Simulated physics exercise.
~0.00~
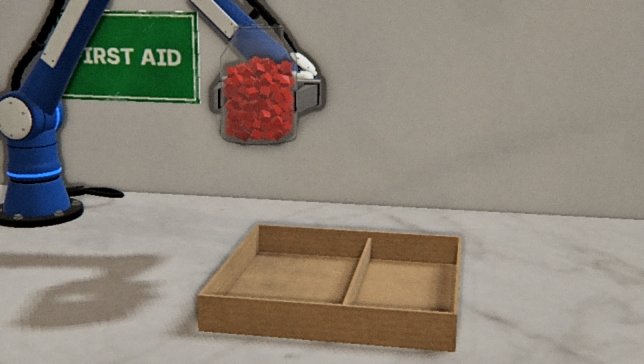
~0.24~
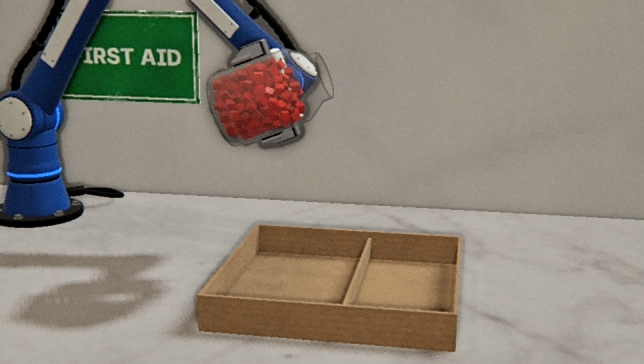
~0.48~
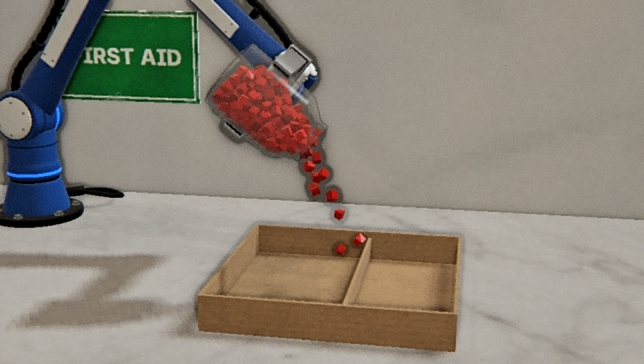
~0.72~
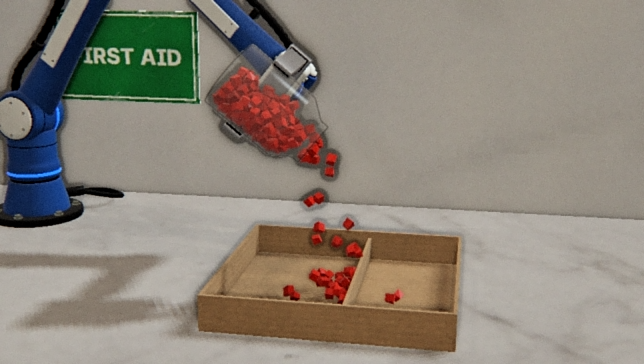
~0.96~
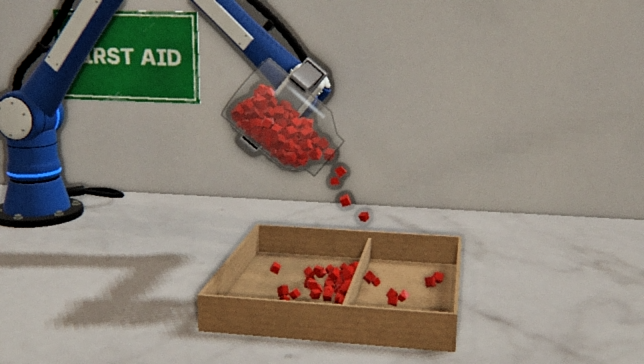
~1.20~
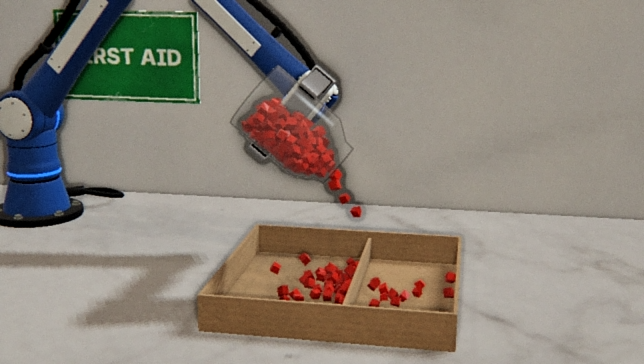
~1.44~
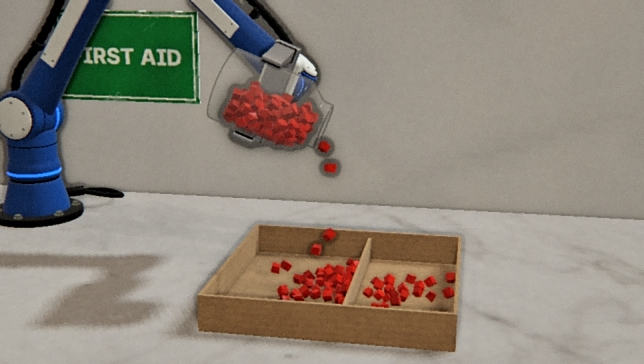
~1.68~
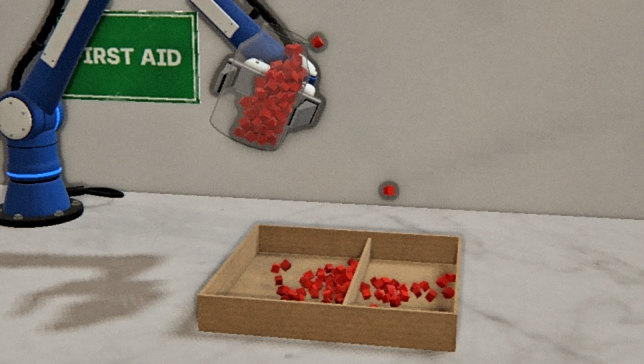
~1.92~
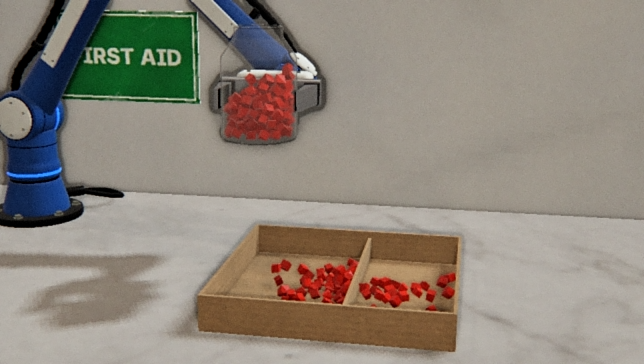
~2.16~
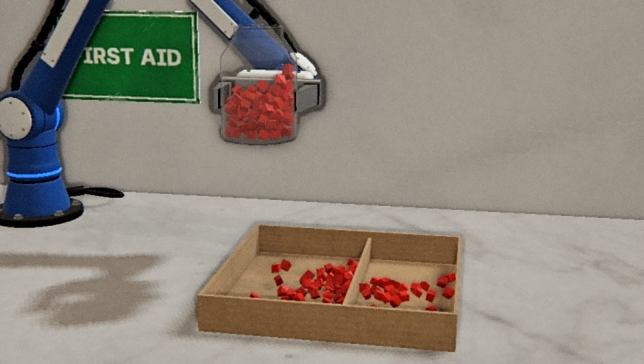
On a pale marble surface before a grey wall with a green first aid sign, a blue robot arm holds a clear jar of small red cubes above an open wooden tray split by a divider. The arm tips the jar to the right until its mouth points down, and cubes tumble into the tray's left part. It shifts slightly right, still pouring, and more cubes land beyond the divider. The arm then swings the jar back upright while a few last cubes fly off. Finally, cubes lie scattered in both parts, more on the left, and many remain in the jar.
